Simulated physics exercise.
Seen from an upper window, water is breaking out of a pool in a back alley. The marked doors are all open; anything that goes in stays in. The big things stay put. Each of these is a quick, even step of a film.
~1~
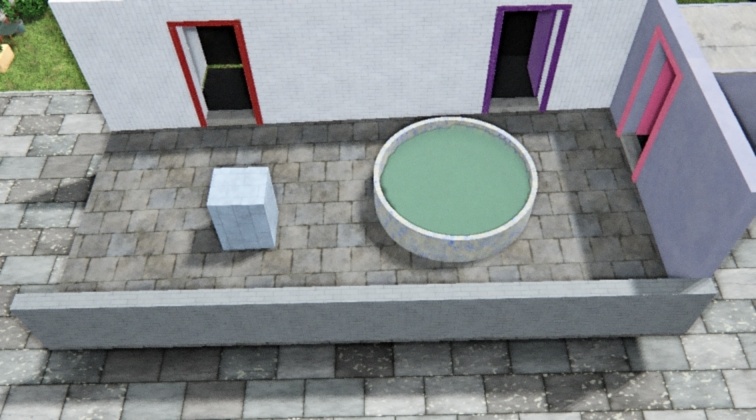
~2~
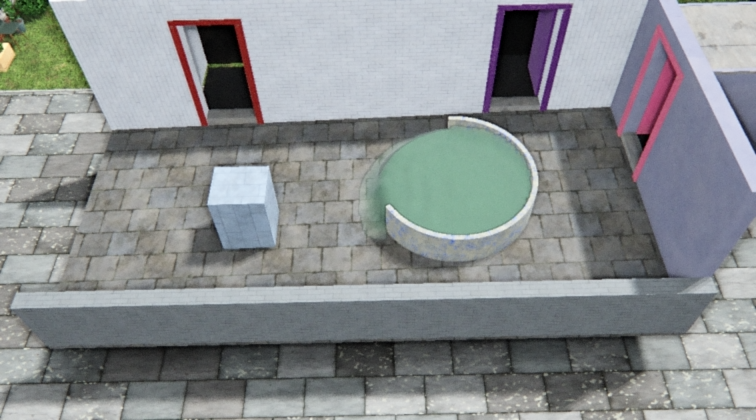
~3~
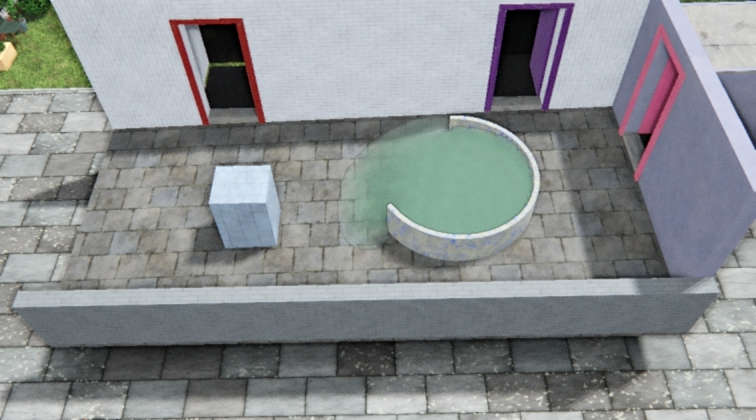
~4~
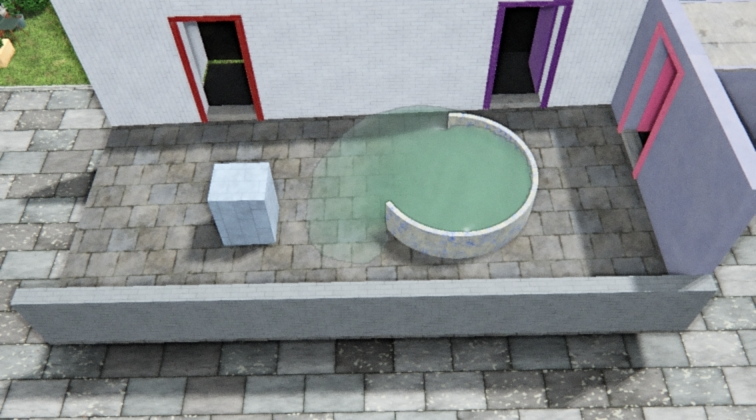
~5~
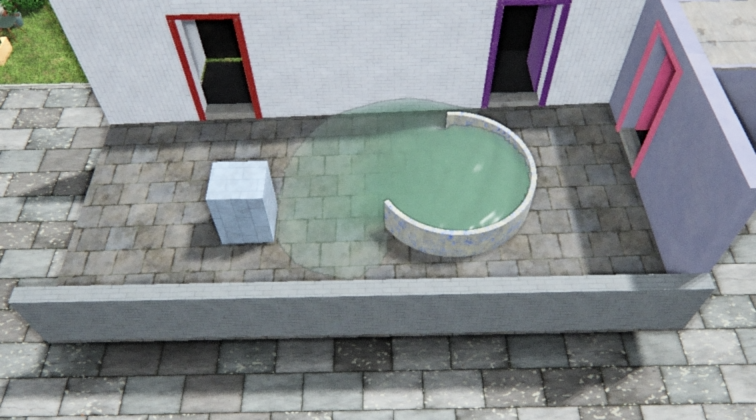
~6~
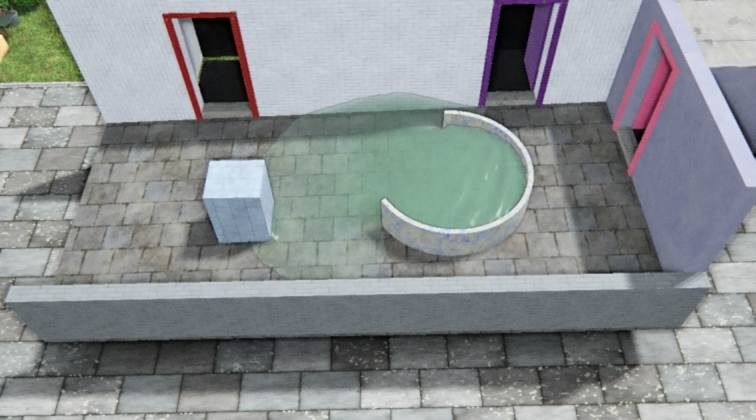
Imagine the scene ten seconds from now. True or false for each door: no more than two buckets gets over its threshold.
The pink door - true; the red door - true; the purple door - true.
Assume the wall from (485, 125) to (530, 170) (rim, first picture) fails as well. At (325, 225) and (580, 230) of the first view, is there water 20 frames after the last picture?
Untouched, then soaked.
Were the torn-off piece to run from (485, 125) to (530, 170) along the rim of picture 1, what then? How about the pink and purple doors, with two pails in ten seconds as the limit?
In brief, the pink exceeds the mark and the purple exceeds the mark.
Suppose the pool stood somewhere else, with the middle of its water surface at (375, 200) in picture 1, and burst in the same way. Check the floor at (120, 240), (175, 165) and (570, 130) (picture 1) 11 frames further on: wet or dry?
The three spots read left dry, swamped, left dry.
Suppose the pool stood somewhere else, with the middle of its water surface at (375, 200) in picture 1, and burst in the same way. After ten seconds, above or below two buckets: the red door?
In short: The red door passes that mark.
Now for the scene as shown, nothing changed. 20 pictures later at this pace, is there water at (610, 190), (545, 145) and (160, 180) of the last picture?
First spot not wet, second inundated, third inundated.
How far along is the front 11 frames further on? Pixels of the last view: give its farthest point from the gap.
Somewhere near (70, 316).
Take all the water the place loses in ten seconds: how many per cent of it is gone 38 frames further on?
I'd estimate some 75 per cent.
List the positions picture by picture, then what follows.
The first picture shows still water in the round tank at (455, 177).
In the second picture, the front is at (377, 236), out from the gap at (388, 165).
In the third picture, water pours out at (390, 165) and has run to (356, 242).
In the fourth picture, the front is at (326, 250), out from the gap at (389, 163).
In the fifth picture, the front is at (305, 259), out from the gap at (387, 162).
In the sixth picture, the front is at (263, 253), out from the gap at (384, 161).
A moment on, water covers 40 % of the floor; the pink door not reached, the red door wet at the sill, nothing in, the purple door wet at the sill, nothing in.
Next, water covers 55 % of the floor; the pink door not reached, the red door wet at the sill, nothing in, the purple door wet at the sill, nothing in.
Then, water covers 65 % of the floor; the pink door not reached, the red door wet at the sill, nothing in, the purple door wet at the sill, nothing in.
Later, water covers 70 % of the floor; the pink door wet at the sill, nothing in, the red door wet at the sill, nothing in, the purple door wet at the sill, nothing in.
In the end, water covers 45 % of the floor; the pink door wet at the sill, nothing in, the red door wet at the sill, nothing in, the purple door wet at the sill, nothing in.
